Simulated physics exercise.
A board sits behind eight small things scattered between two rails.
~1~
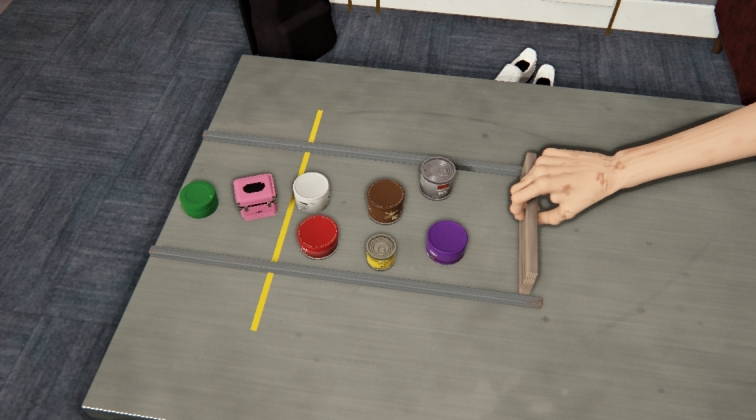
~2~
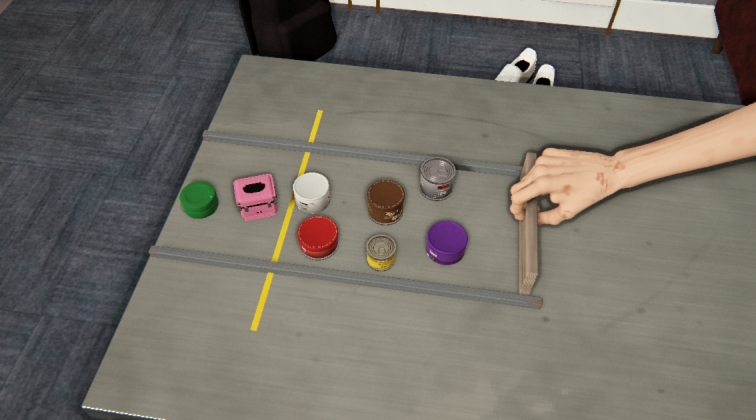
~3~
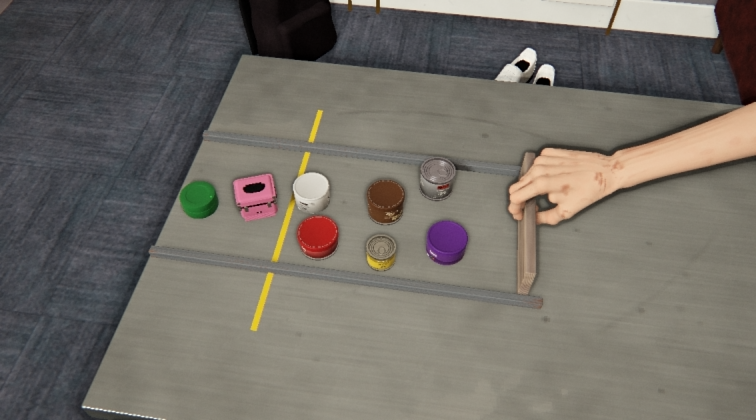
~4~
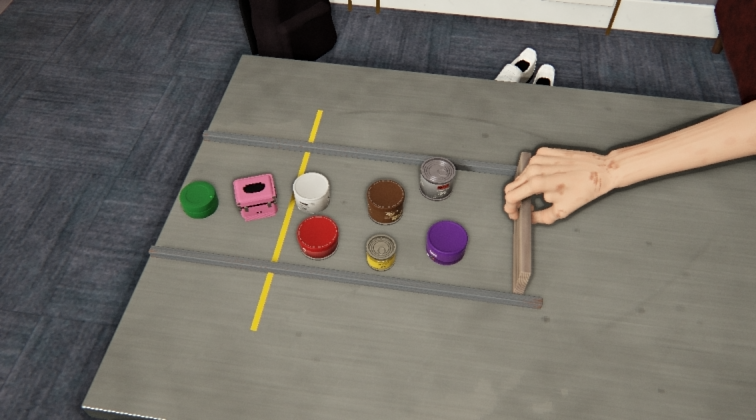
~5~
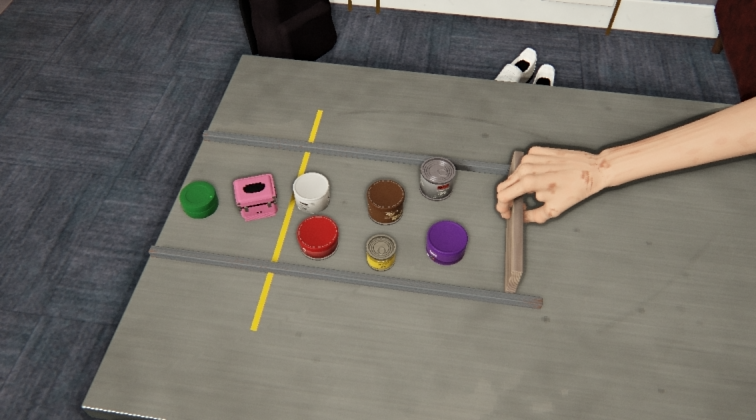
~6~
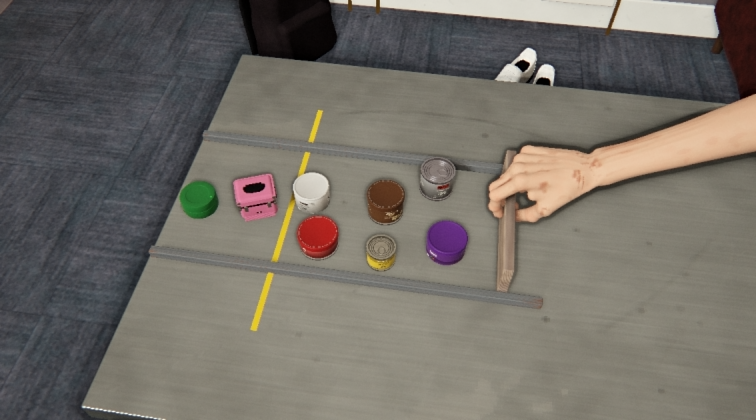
A wooden board, gripped by a hand, slides slightly left between two rails toward scattered small containers.
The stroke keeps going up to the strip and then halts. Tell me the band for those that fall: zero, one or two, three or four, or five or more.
Nothing drops.
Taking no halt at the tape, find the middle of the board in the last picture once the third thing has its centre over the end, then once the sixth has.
(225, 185), then (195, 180).
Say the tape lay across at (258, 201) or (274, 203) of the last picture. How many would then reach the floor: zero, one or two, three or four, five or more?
The falls would be just one or two; no fall at all.
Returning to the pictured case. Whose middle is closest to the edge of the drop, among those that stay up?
Green lid.
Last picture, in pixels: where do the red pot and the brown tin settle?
First object: (231, 237); second object: (277, 184).
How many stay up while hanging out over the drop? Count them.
I'd say 1 of them.
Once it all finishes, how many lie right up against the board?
Number in contact with it: 4.
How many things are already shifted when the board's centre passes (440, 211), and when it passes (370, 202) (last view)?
In order, the tallies are 2 and 5.
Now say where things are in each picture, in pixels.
In the first picture, green lid (199, 200); pink case (256, 197); white tub (312, 193); board (528, 221); tape (292, 205).
In the second picture, pink case (256, 197); red pot (318, 238).
In the third picture, white tub (312, 193); brown tin (386, 203).
In the fourth picture, green lid (199, 200); purple tub (446, 243).
In the fifth picture, pink case (256, 197); yellow tin (381, 253).
In the sixth picture, green lid (199, 200); pink case (256, 197); white tub (312, 193); board (507, 219); tape (292, 205).
A little later, none off yet; green lid at rest near (199, 200); pink case at rest near (256, 197); white tub at rest near (312, 193).
When it is over, the number that fall off is zero.
